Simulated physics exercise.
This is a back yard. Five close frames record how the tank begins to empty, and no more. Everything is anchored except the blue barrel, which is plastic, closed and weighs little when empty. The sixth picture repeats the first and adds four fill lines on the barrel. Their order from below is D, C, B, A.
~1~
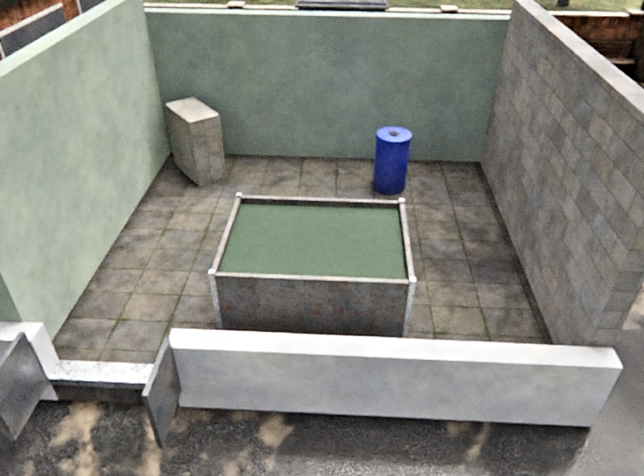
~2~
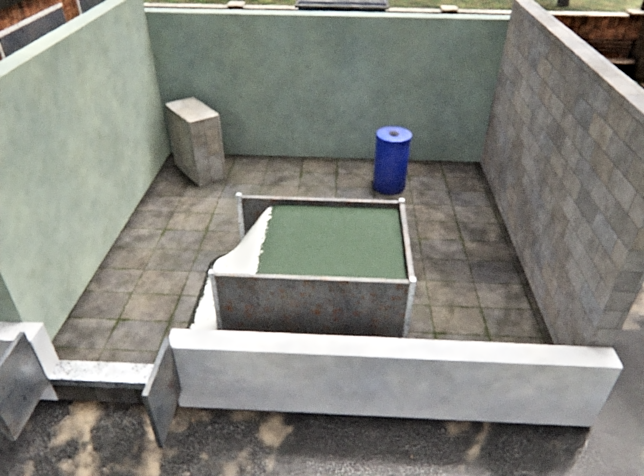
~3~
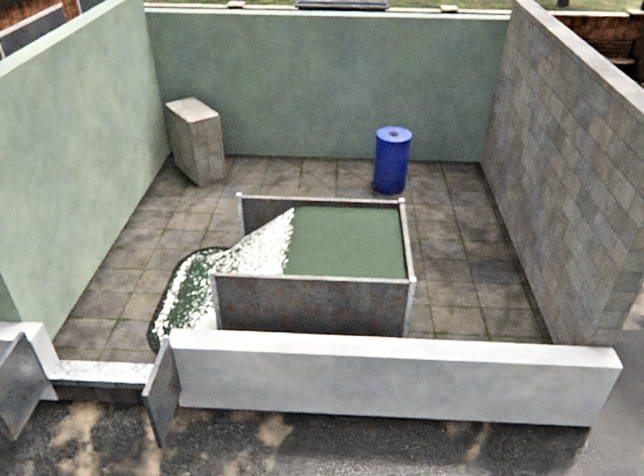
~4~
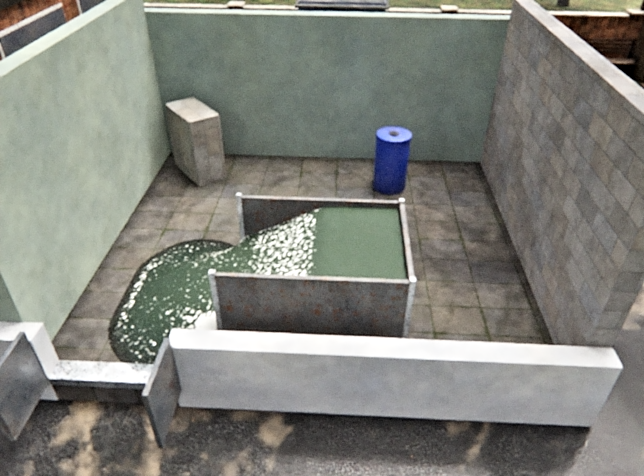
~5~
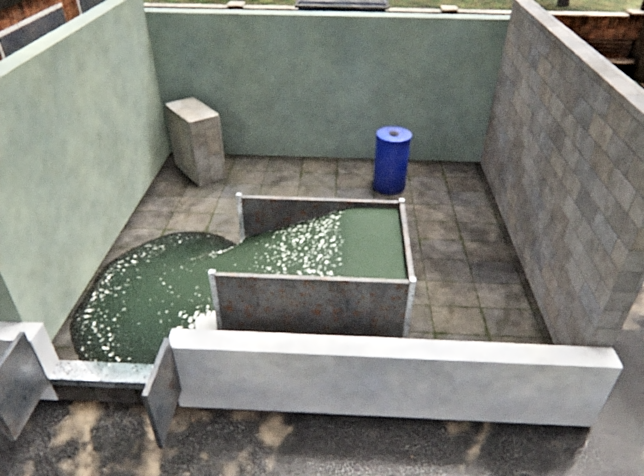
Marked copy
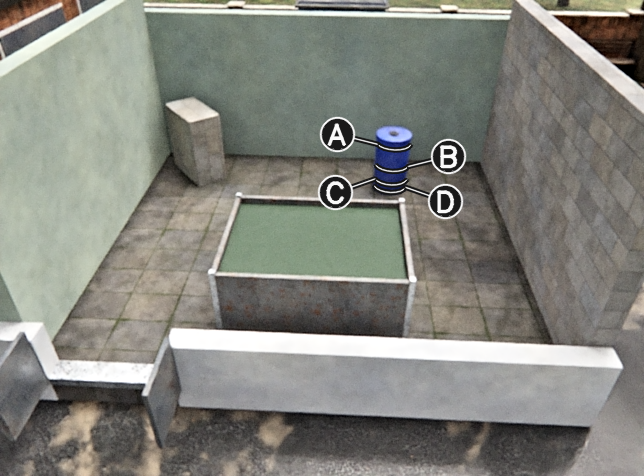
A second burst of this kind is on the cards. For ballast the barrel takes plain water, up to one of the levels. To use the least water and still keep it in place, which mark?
Mark C just does it.
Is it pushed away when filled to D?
Yes, it does.
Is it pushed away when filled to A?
No, that is safe.
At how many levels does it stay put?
Three.
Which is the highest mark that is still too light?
D it is.
On the marked copy, A at (394, 149); B at (392, 171); C at (391, 185); D at (390, 192); from the bottom up D, C, B, A.
For mark A, it does not move.
For mark B, it does not move.
For mark C, it does not move.
For mark D, it is pushed about twice its own width away.
